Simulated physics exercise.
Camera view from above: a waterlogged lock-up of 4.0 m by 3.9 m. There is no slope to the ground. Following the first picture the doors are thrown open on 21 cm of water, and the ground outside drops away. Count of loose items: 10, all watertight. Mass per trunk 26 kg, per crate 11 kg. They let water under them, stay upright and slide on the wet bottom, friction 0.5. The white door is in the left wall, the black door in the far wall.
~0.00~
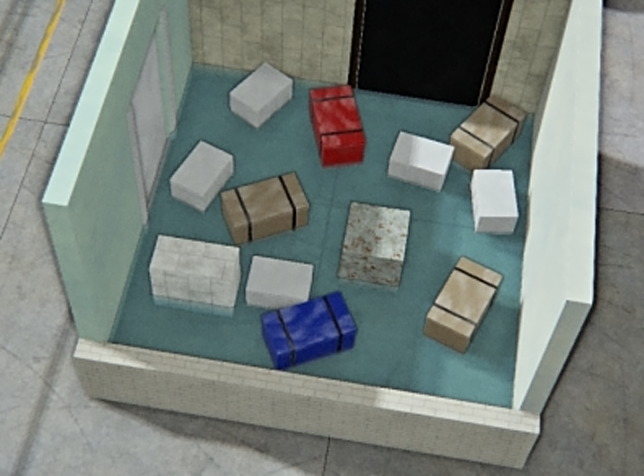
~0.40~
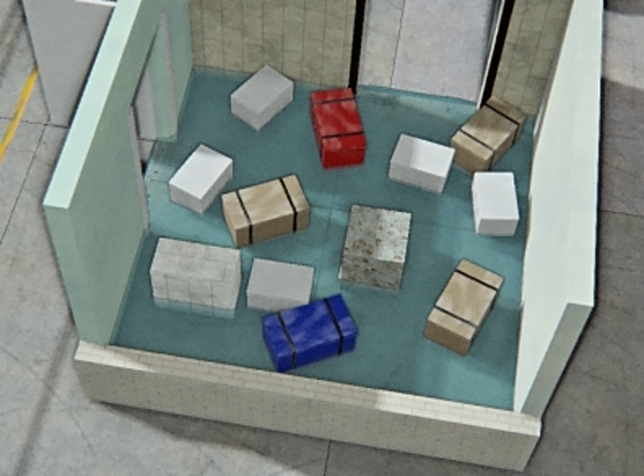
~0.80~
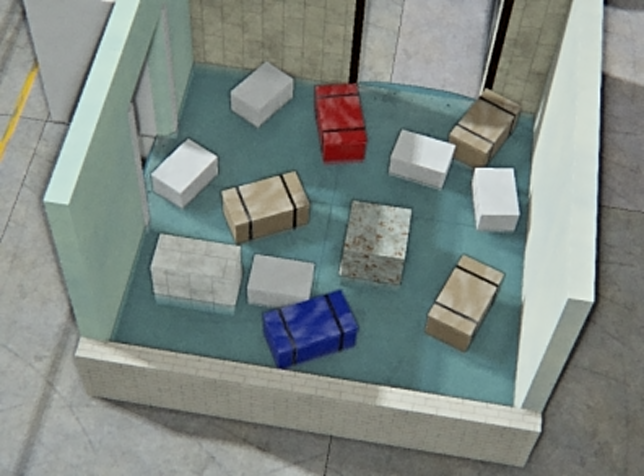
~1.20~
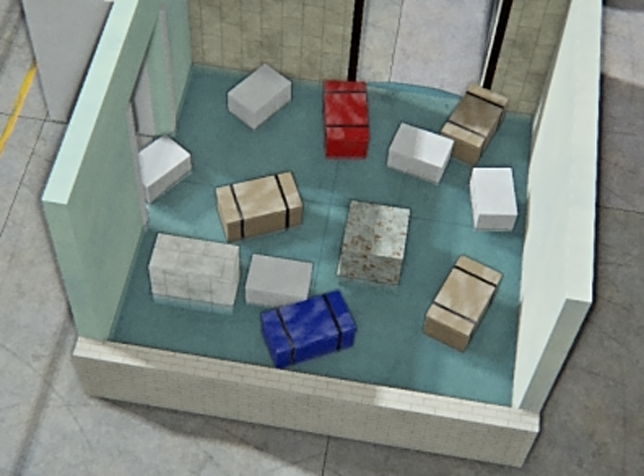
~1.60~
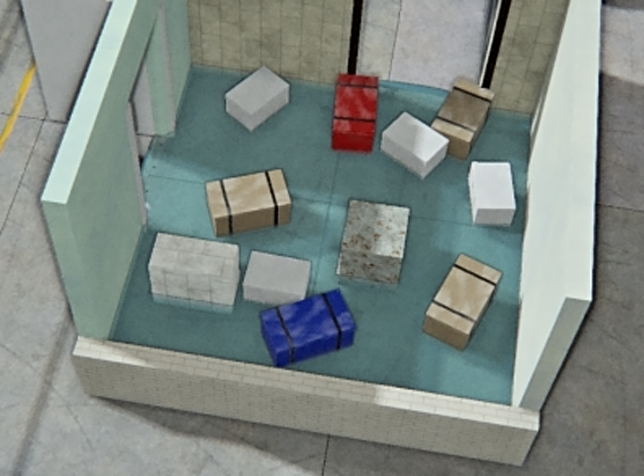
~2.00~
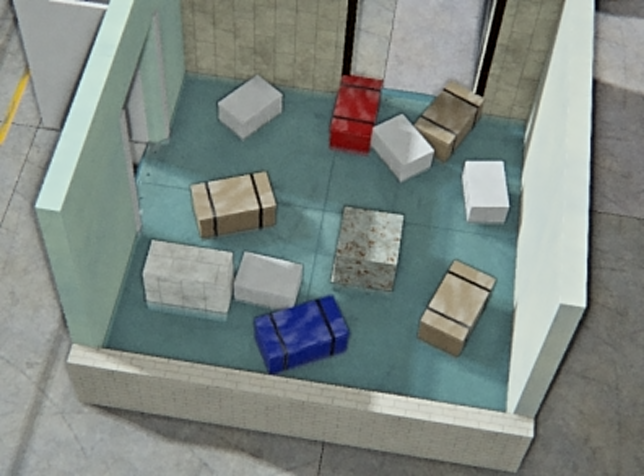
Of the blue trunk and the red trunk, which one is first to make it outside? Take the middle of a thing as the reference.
First out is the red one.
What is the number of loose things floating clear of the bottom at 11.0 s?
Of them, 2.
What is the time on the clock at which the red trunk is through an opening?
Around 5.0 s.
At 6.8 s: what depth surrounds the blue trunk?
Close to 11 centimetres.
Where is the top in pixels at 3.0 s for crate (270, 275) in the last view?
Position: About (264, 244).
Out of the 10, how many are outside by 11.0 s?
My tally comes to 8.
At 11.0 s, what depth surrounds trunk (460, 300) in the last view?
8 cm.
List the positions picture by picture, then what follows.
In the first picture, the blue trunk at (309, 322) floats; the red trunk at (337, 115) floats; 21 cm deep round most things; 0 of 10 have shifted.
In the second picture, the blue trunk at (310, 325) floats; the red trunk at (338, 118), afloat; 21 cm deep round most things; 0 of 10 have shifted.
In the third picture, the blue trunk at (310, 321), afloat; the red trunk at (341, 113), afloat, 4 cm from its start; about 2750 L in view; 2 of 10 have shifted.
In the fourth picture, the blue trunk at (309, 321) floats; the red trunk at (346, 109), afloat, 14 cm from its start; 18 cm deep round most things; 5 of 10 have shifted.
In the fifth picture, the blue trunk at (308, 320) floats; the red trunk at (356, 103), afloat, 29 cm from its start; about 2550 L in view; 7 of 10 have shifted.
In the sixth picture, the blue trunk at (302, 326) floats; the red trunk at (357, 104), afloat, 42 cm from its start; 17 cm deep round most things; 8 of 10 have shifted.
After 3.0 s the blue trunk is near (293, 315), 0.2 m from its start, afloat; the red trunk is near (362, 104), 0.5 m from its start, afloat; 1 of 10 are out; 9 afloat.
After 6.8 s the blue trunk is near (280, 229), 1.2 m from its start, afloat; the red trunk has gone out (at 4.9 s); 5 of 10 are out; 5 afloat.
After 11.0 s the blue trunk is near (259, 168), 2.1 m from its start, afloat; the red trunk has gone out (at 4.9 s); 8 of 10 are out; 2 afloat.
After 15.0 s the blue trunk is near (232, 140), 2.5 m from its start, aground; the red trunk has gone out (at 4.9 s); 8 of 10 are out; 0 afloat.
